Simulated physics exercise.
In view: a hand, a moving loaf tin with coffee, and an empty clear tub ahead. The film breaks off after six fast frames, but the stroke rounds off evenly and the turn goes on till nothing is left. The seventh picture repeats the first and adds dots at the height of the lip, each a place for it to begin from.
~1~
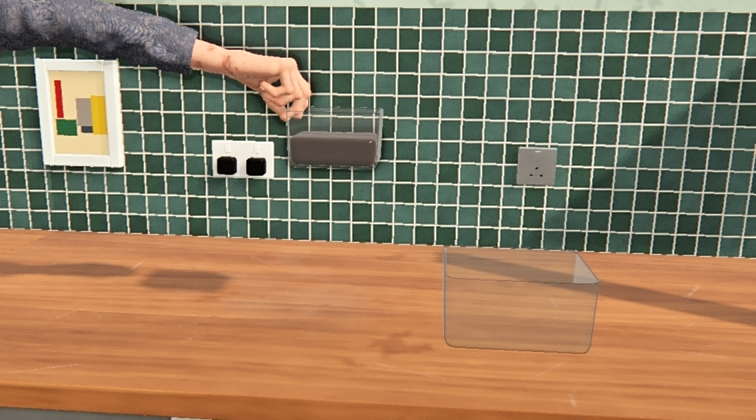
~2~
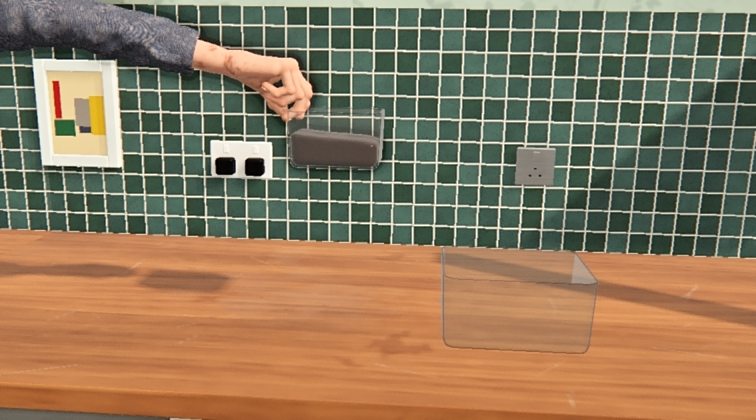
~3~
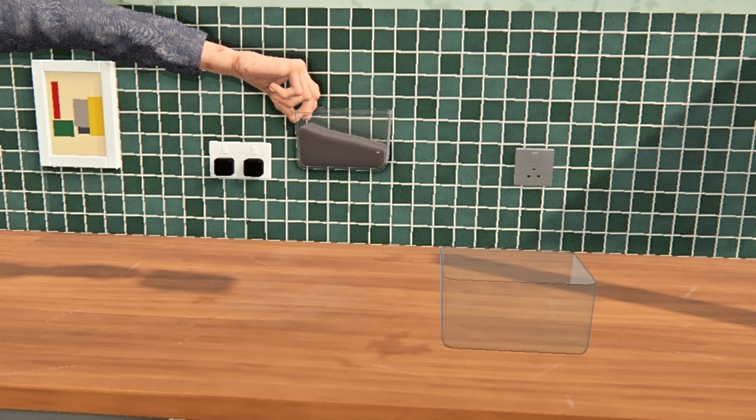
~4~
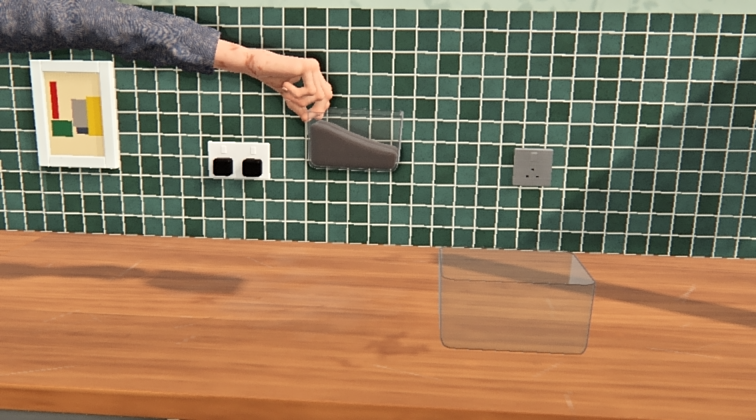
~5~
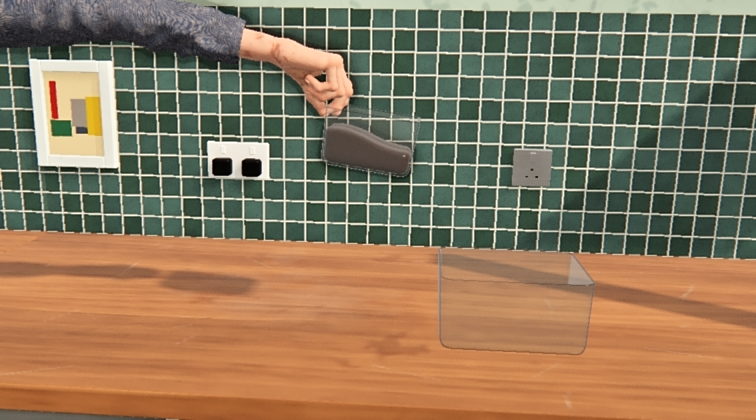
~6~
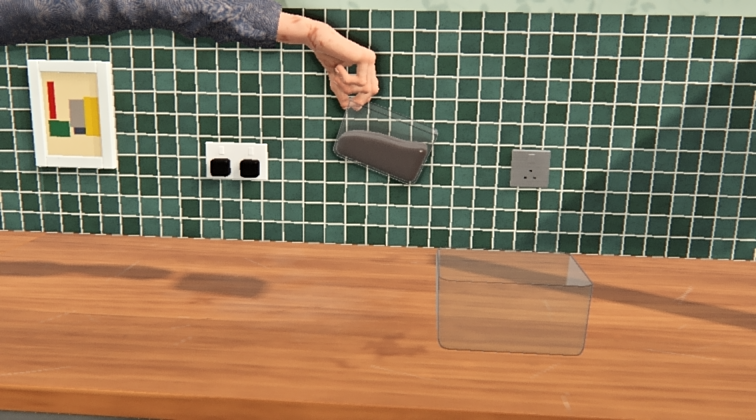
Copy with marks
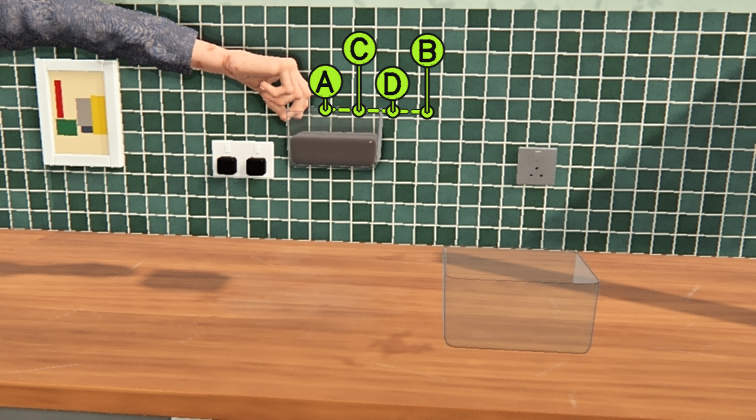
At the start, a hand holds a clear container of dark brown coffee upright against green tiles, with an empty clear tub on the wooden counter to the right. The hand carries it a short way right as the coffee surface sways and slopes, then tilts the container slightly down to the right.
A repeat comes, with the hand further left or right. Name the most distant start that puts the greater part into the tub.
The limit is A.
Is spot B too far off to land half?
No, that is safe.
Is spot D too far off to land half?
No, that is safe.
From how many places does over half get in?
All of them.
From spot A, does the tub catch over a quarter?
Yes.
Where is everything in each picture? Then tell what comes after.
The first picture shows upright, lip at (379, 110); tub from (444, 345) to (590, 352); nothing has left yet.
The second picture shows upright, lip at (381, 111); nothing has left yet.
The third picture shows upright, lip at (388, 112); nothing has left yet.
The fourth picture shows upright, lip at (400, 113); nothing has left yet.
The fifth picture shows tipped about 8°, lip at (418, 119); nothing has left yet.
The sixth picture shows tipped about 20°, lip at (436, 131); nothing has left yet.
On the marked copy, A at (325, 109); B at (427, 112); C at (359, 110); D at (392, 111).
If A is chosen, about 64 % lands in the tub, 32 % falls short and 5 % goes beside or beyond.
If B is chosen, about 80 % lands in the tub, 2 % falls short and 18 % goes beside or beyond.
If C is chosen, about 84 % lands in the tub, 10 % falls short and 6 % goes beside or beyond.
If D is chosen, about 94 % lands in the tub, 4 % falls short and 3 % goes beside or beyond.
